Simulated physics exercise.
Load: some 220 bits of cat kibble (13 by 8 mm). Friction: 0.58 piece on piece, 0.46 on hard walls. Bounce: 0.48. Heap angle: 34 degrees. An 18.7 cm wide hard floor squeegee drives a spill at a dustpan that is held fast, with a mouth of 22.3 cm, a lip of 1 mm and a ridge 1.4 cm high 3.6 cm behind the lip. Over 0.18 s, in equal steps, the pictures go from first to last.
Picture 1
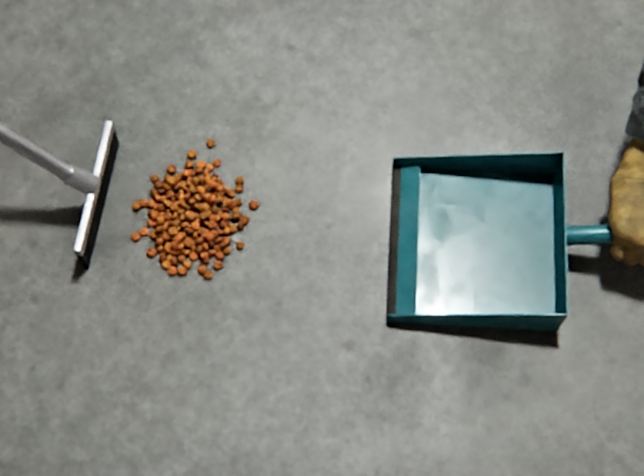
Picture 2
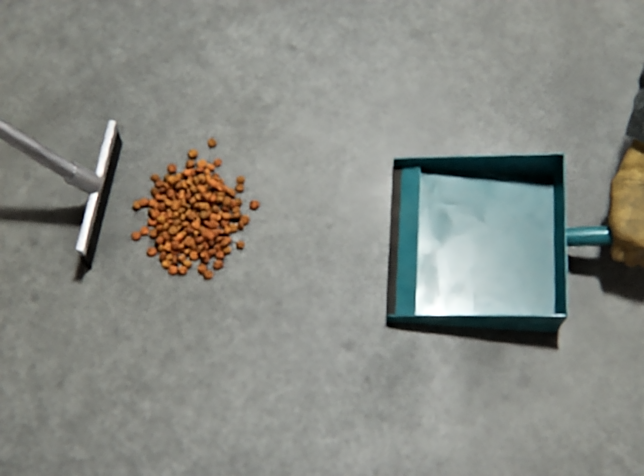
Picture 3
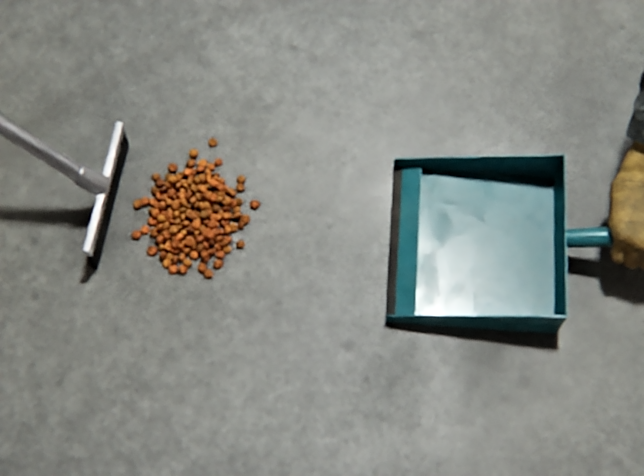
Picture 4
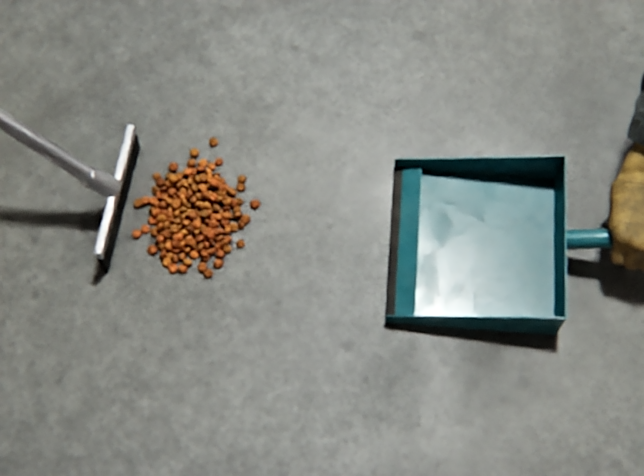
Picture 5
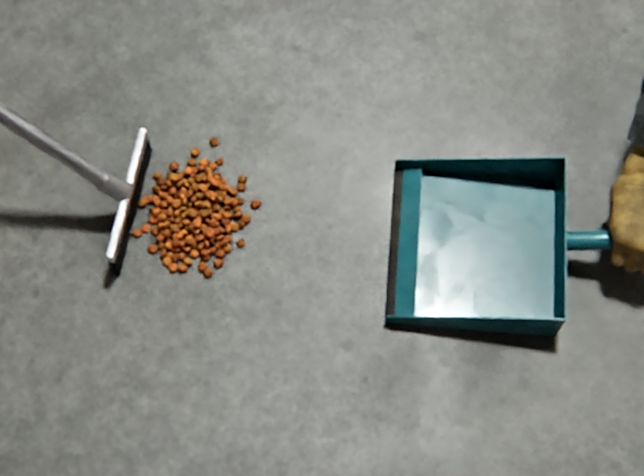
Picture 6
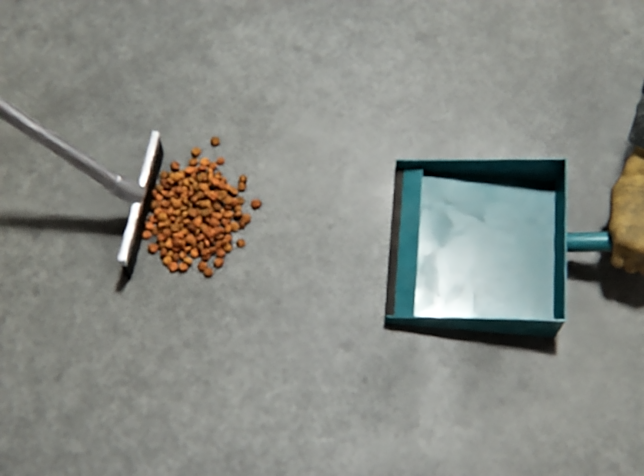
The clip opens on a loose heap of small orange-brown pieces on a grey floor, between a squeegee at left and a teal dustpan held by a gloved hand at right. The squeegee slides slowly rightward, closes the gap and presses into the heap's left edge, nudging a few pieces, while the dustpan stays put.
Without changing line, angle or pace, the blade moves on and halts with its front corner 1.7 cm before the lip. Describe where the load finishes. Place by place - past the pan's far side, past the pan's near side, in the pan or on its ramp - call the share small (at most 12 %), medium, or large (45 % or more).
Past the pan's far side - small, past the pan's near side - medium, in the pan or on its ramp - medium.
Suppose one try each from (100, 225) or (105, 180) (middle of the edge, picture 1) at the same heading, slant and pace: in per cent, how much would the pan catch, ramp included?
I'd put it near 20 per cent for the first and near 35 per cent for the second.
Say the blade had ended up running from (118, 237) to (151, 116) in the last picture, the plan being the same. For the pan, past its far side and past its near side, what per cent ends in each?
Split: Pan = 5, far = 25, near = 0.
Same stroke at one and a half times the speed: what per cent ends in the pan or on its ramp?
Roughly 35 in a hundred.
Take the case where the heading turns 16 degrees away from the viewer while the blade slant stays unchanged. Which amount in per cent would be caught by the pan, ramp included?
My guess is some 40 percent.
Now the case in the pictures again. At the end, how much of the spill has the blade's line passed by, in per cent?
Something like 25 per cent, roughly.
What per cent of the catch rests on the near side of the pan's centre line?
Something like 100 in a hundred.
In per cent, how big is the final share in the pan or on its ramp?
Some 30 %.
Then, 0.34 s after the last picture, middle of the blade 18 cm from the lip; 0 % over the lip, far side 0 %, near side 0 %.
Then, 0.56 s after the last picture, middle of the blade 9 cm from the lip; 0 % over the lip, far side 0 %, near side 10 %.
Then, 0.90 s after the last picture, middle of the blade 3 cm from the lip; 30 % over the lip, far side 0 %, near side 15 %.
In the end, far side 0 %, near side 15 %, pan 30 %, in front of the lip or behind the blade 50 %.
